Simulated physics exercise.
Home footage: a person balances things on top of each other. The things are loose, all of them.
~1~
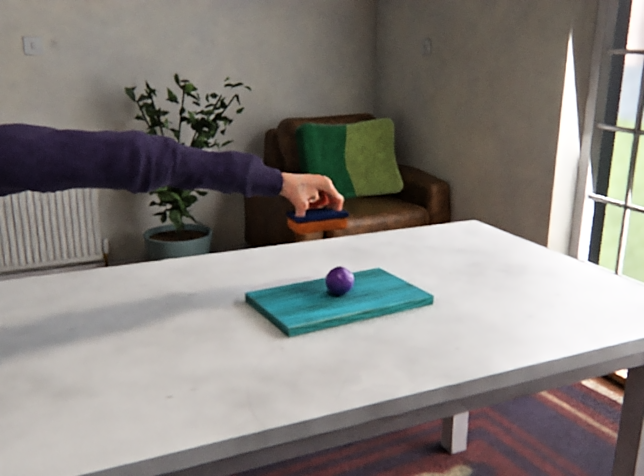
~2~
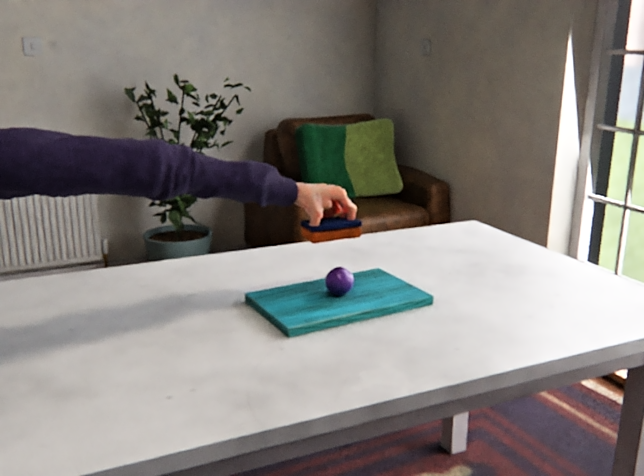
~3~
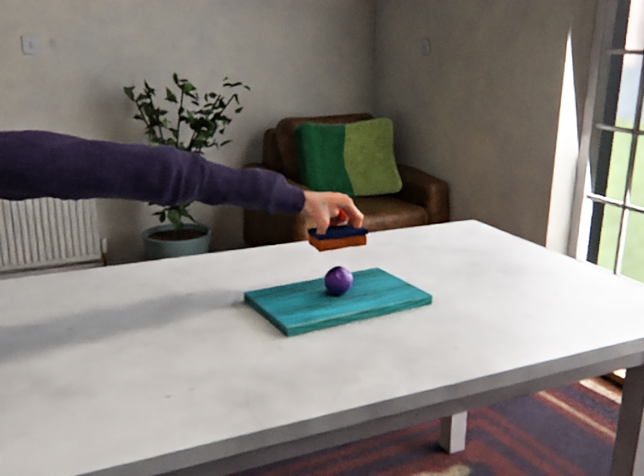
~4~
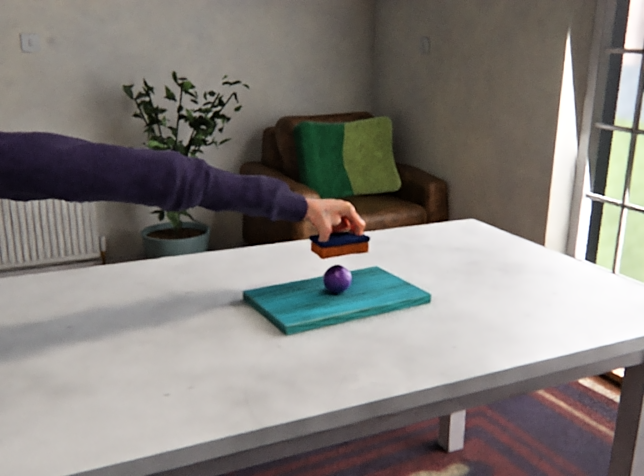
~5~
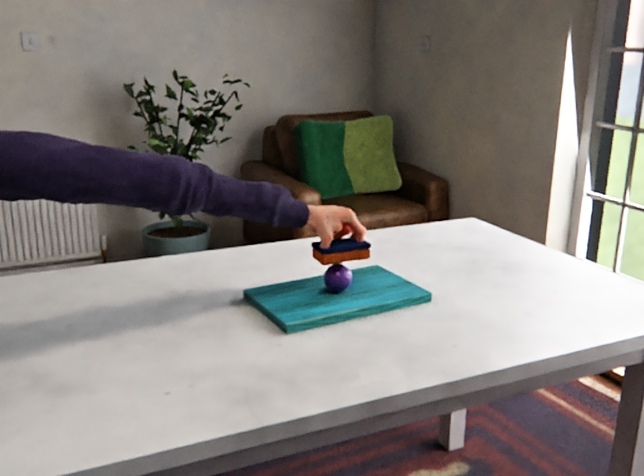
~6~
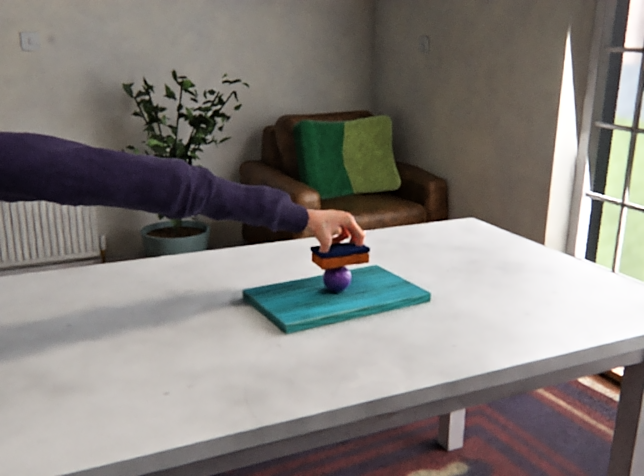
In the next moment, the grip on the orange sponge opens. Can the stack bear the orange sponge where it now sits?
It will not remain standing.
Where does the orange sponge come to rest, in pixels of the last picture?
Look around (403, 274) in the final frame.
Then, 0.40 s later than the last frame, orange sponge tilted by 58° near (356, 263).
Then, 0.70 s later than the last frame, orange sponge on its side near (375, 259).
Then, 1.10 s later than the last frame, orange sponge now fallen.
Then, 1.20 s later than the last frame, things are still on the move.
When it is over, fallen, orange sponge; the other 2 as before. End places, in pixels of the last picture, orange sponge near (403, 273). The pile loses its balance.
